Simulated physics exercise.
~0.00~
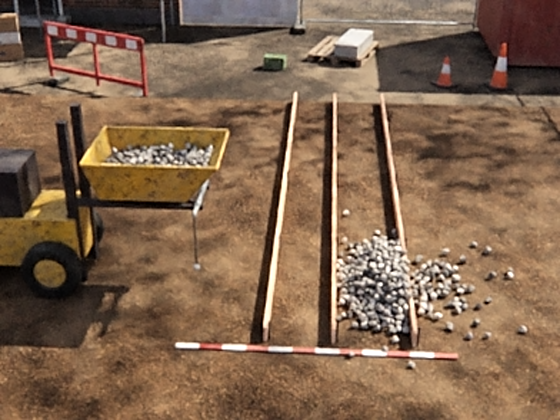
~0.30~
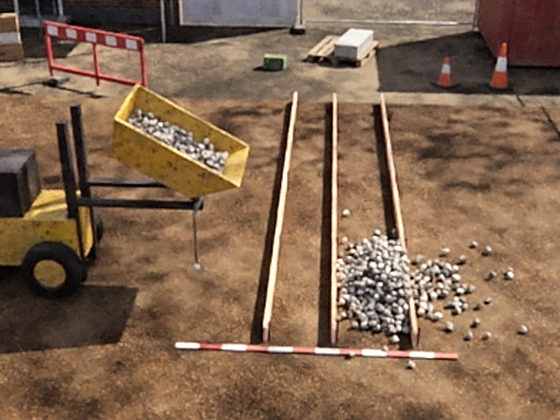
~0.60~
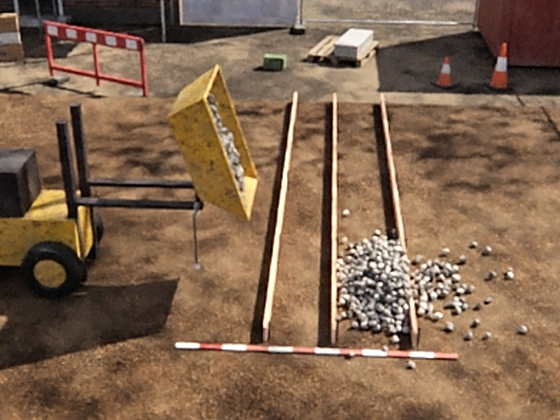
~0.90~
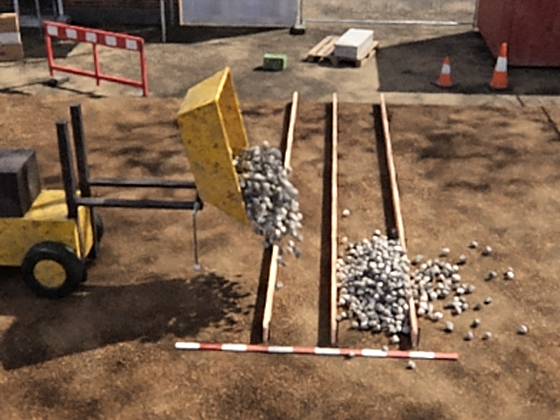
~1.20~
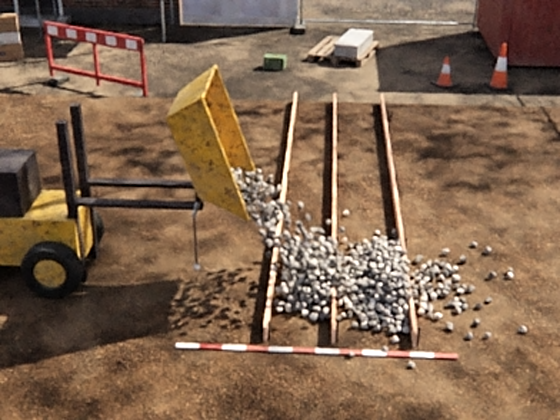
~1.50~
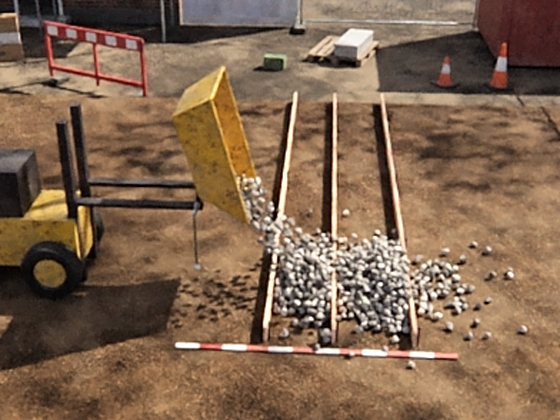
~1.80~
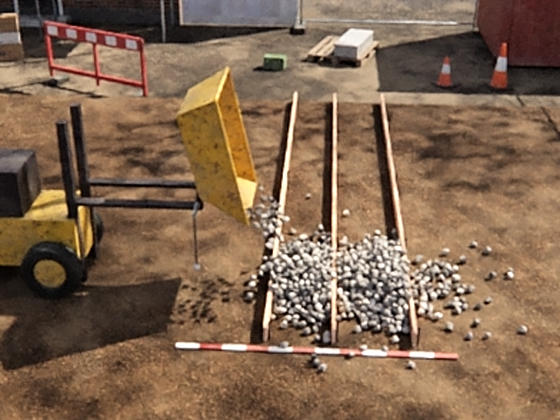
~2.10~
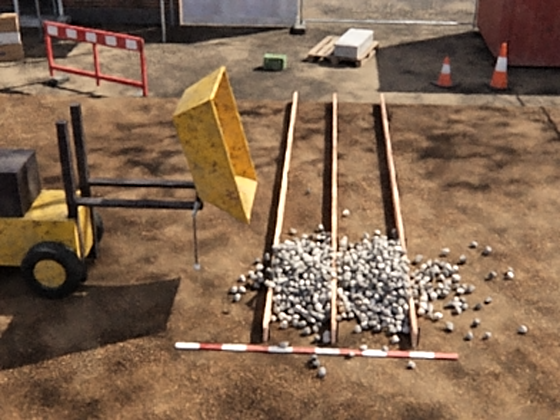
A yellow skip on a forklift tipped steeply to the right and poured its grey stones across the wooden planks, mostly into the left bay beside the heap already lying there, until it hung empty and the two piles had merged into one.
